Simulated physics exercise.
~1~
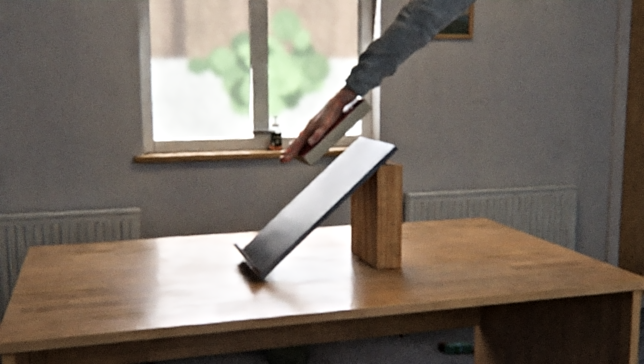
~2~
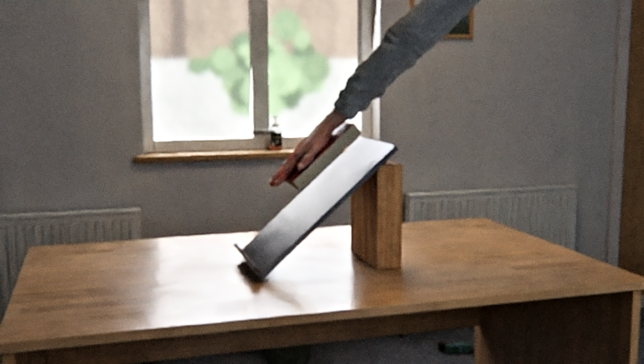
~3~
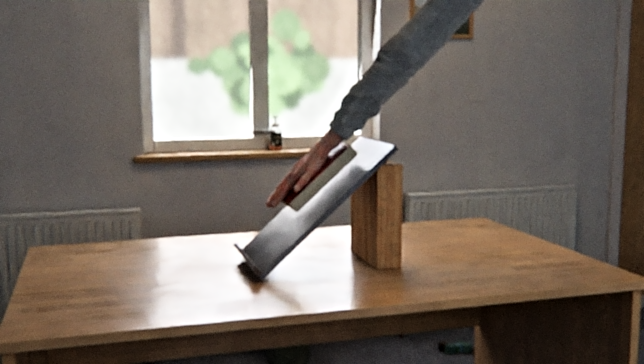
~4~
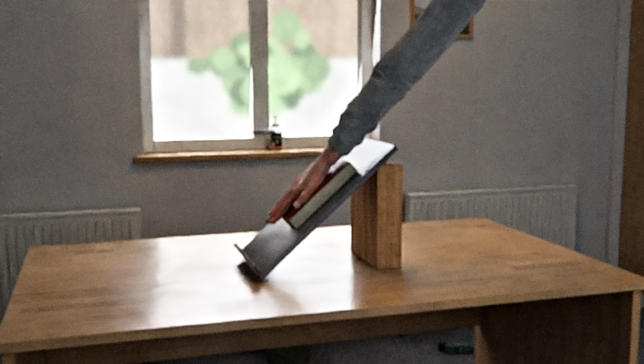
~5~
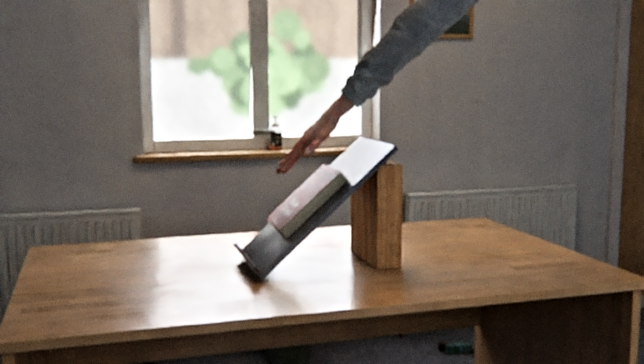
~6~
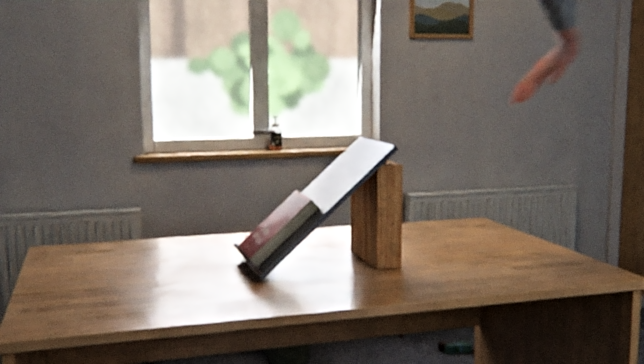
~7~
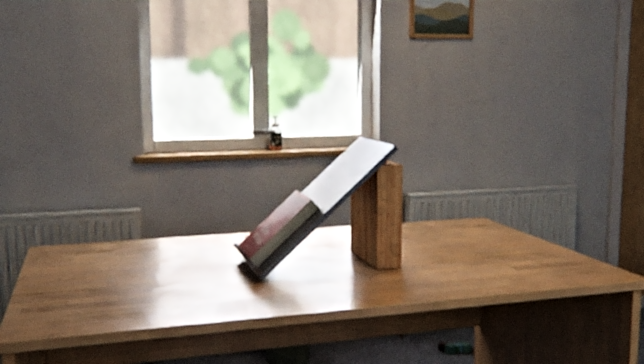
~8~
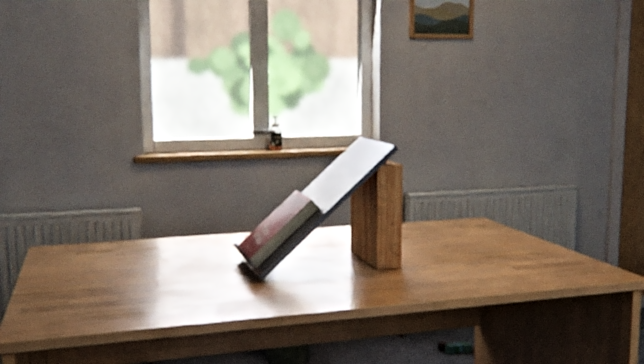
Red book placed by a hand on a sloping board, sliding down once released and resting at the lower end.
